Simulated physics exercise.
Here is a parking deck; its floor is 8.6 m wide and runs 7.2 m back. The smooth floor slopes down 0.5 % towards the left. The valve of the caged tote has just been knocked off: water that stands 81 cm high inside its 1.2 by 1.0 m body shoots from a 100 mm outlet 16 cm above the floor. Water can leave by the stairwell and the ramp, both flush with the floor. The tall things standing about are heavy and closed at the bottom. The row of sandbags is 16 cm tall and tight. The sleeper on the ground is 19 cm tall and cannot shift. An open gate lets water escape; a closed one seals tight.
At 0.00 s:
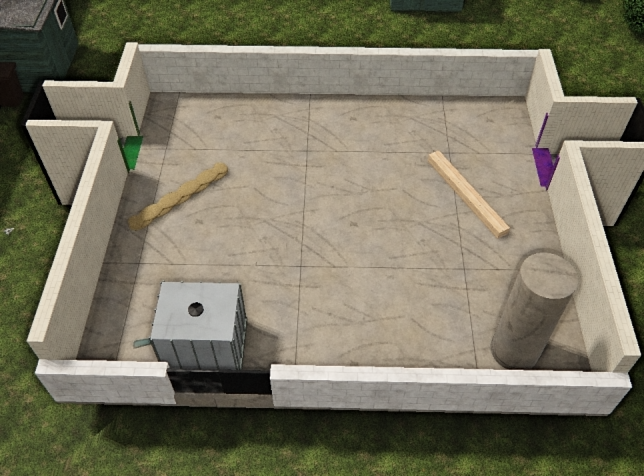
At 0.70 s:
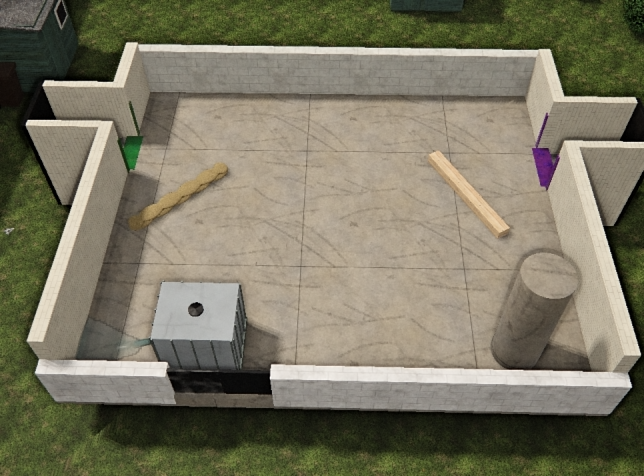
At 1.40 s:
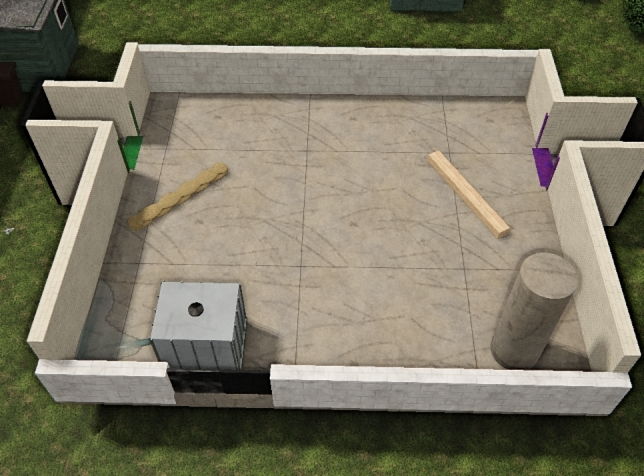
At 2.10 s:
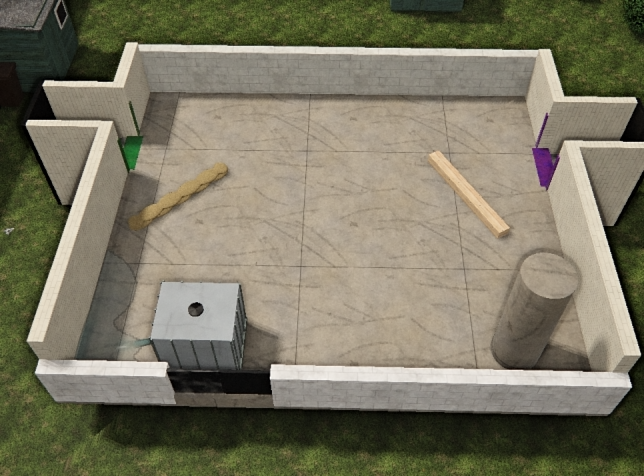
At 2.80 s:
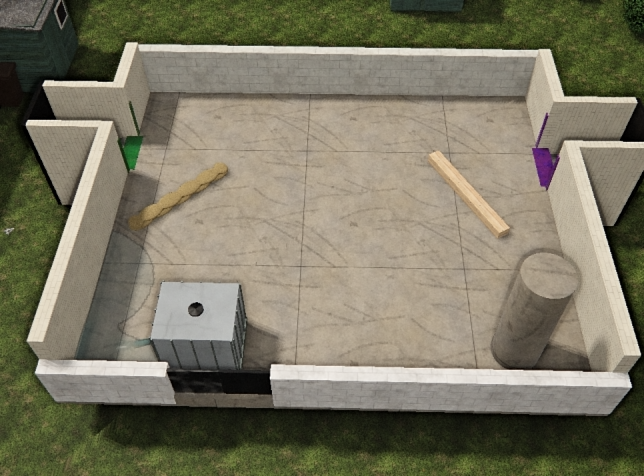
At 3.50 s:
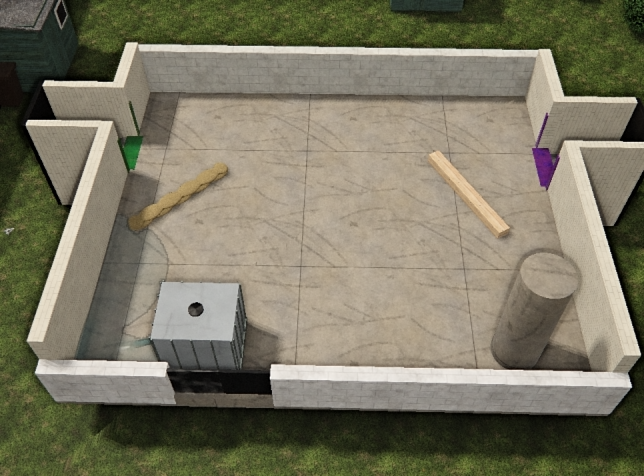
A thin sheet of water spreads from the grey tote along the floor's left side.
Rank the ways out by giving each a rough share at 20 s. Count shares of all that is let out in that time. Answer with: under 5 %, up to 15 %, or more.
Shares: The gate opening takes not even 5 %; the flight of stairs down (marked purple) takes under 5 %; the down ramp (marked green) takes not even 5 %.
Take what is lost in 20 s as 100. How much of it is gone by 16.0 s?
Some 55 per cent by then.
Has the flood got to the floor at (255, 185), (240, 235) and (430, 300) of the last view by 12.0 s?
In turn: Under water, under water, dry.
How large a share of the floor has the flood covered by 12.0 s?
Some 25 per cent of it.
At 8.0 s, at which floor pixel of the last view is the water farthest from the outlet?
At about (132, 160).
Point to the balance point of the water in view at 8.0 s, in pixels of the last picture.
At about (143, 297).
After 5.0 s water covers 10 % of the floor and is deepest (10 cm) near (79, 352); gone so far, the gate opening 0 %, the flight of stairs down (marked purple) 0 %, the down ramp (marked green) 0 %.
After 8.0 s water covers 15 % of the floor and is deepest (9 cm) near (71, 381); gone so far, the gate opening 0 %, the flight of stairs down (marked purple) 0 %, the down ramp (marked green) 0 %.
After 12.0 s water covers 25 % of the floor and is deepest (9 cm) near (82, 342); gone so far, the gate opening 0 %, the flight of stairs down (marked purple) 0 %, the down ramp (marked green) 0 %.
After 16.0 s water covers 35 % of the floor and is deepest (8 cm) near (71, 381); gone so far, the gate opening 0 %, the flight of stairs down (marked purple) 0 %, the down ramp (marked green) 2 %.
After 20.0 s water covers 45 % of the floor and is deepest (7 cm) near (79, 352); gone so far, the gate opening 0 %, the flight of stairs down (marked purple) 0 %, the down ramp (marked green) 3 %.
